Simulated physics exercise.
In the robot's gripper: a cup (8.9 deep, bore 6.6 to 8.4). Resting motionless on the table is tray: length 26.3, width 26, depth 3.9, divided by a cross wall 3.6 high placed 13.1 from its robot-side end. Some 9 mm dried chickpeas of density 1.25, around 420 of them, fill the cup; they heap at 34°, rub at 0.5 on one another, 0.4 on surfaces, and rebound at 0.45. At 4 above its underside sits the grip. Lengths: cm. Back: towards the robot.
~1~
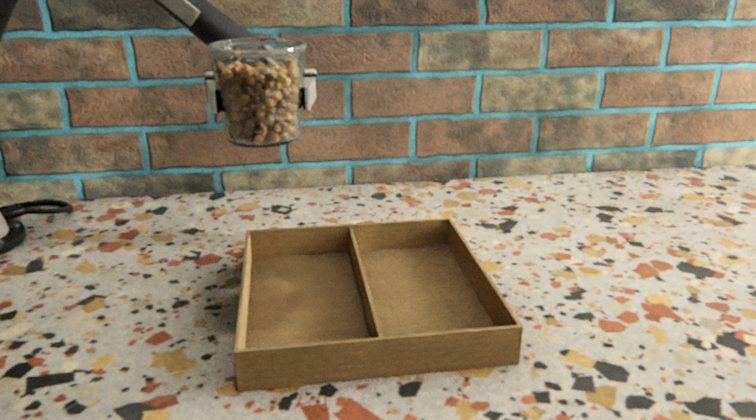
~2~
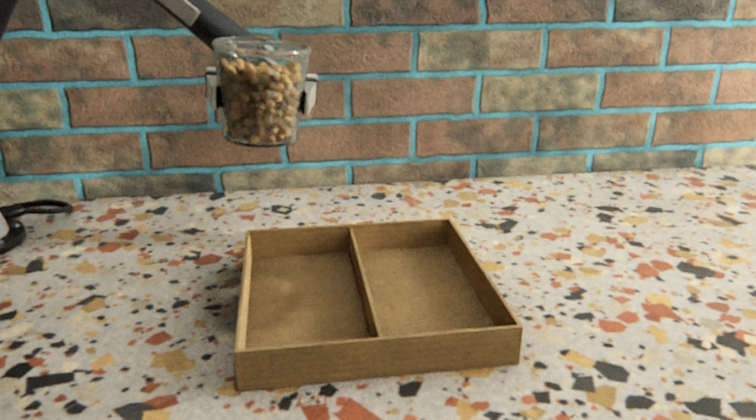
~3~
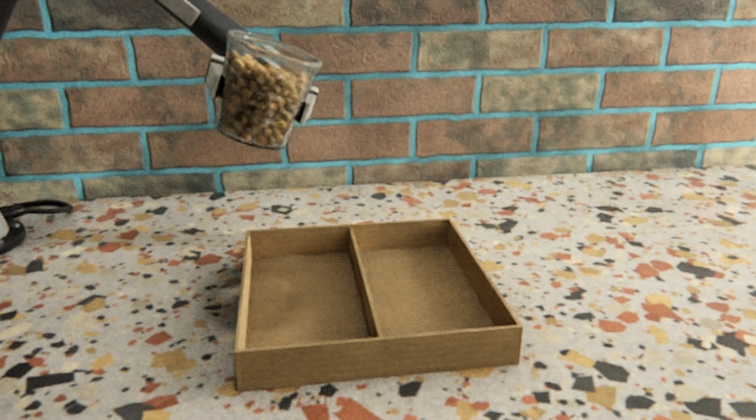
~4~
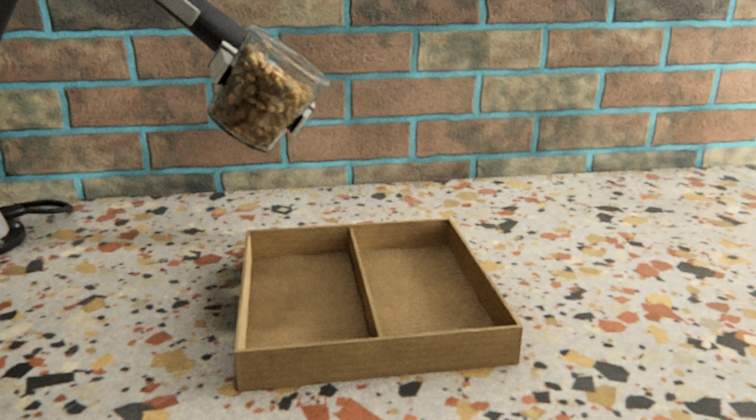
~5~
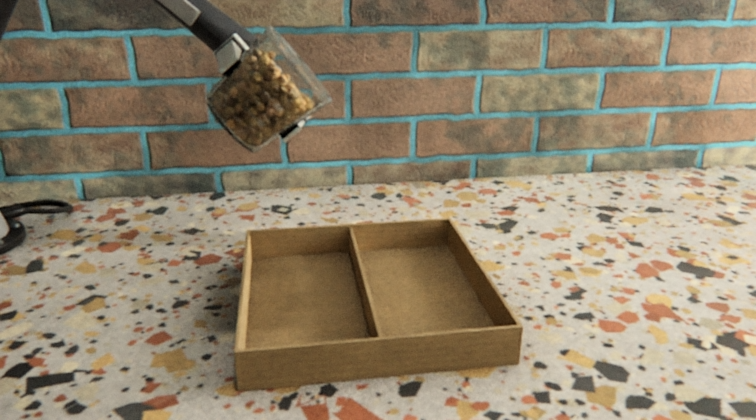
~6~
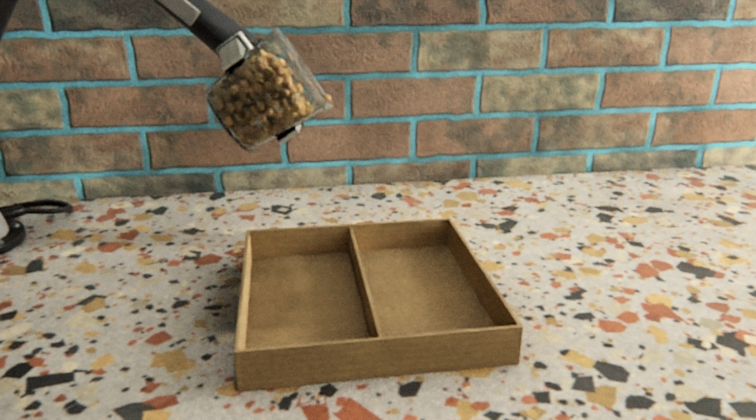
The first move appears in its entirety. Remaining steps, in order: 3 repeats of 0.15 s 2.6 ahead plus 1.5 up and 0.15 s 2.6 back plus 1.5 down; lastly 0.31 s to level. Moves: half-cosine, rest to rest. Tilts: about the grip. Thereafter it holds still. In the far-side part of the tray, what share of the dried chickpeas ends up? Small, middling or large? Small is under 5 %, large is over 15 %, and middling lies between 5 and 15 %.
Middling, between 5 and 15 %.
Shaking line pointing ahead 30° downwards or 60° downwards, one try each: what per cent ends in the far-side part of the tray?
Result: Approx. 5 % and 0 %, one try each.
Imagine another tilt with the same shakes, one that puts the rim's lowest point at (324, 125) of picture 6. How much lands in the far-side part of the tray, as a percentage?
Some 40 per cent.
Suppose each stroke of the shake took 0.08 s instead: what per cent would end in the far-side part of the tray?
Estimate: Near 50 per cent.
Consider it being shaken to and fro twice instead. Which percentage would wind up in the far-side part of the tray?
Roughly 5 percent.
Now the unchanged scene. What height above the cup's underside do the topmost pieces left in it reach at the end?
Top of the fill: Near 8.0 cm.
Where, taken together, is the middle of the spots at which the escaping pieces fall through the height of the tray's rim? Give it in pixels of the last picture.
Estimated centre around (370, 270) in pixels.
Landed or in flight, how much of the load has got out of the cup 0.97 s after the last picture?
Around 15 % has gone out so far.
Then, 0.48 s later, tilted 57° forward, highest piece 28 above the table; 395 in the cup, 16 in the far-side part, 7 in the robot-side part, 4 in flight or on a rim.
Then, 0.97 s later, tilted 50° forward, highest piece 26 above the table; 357 in the cup, 32 in the far-side part, 23 in the robot-side part, 10 in flight or on a rim.
Then, 1.41 s later, level, highest piece 29 above the table; 356 in the cup, 36 in the far-side part, 30 in the robot-side part.
Then, 2.46 s later, level, highest piece 28 above the table; 356 in the cup, 36 in the far-side part, 30 in the robot-side part.
At rest, 356 in the cup, 36 in the far-side part, 30 in the robot-side part. That is 9 % in the far-side part of the tray.
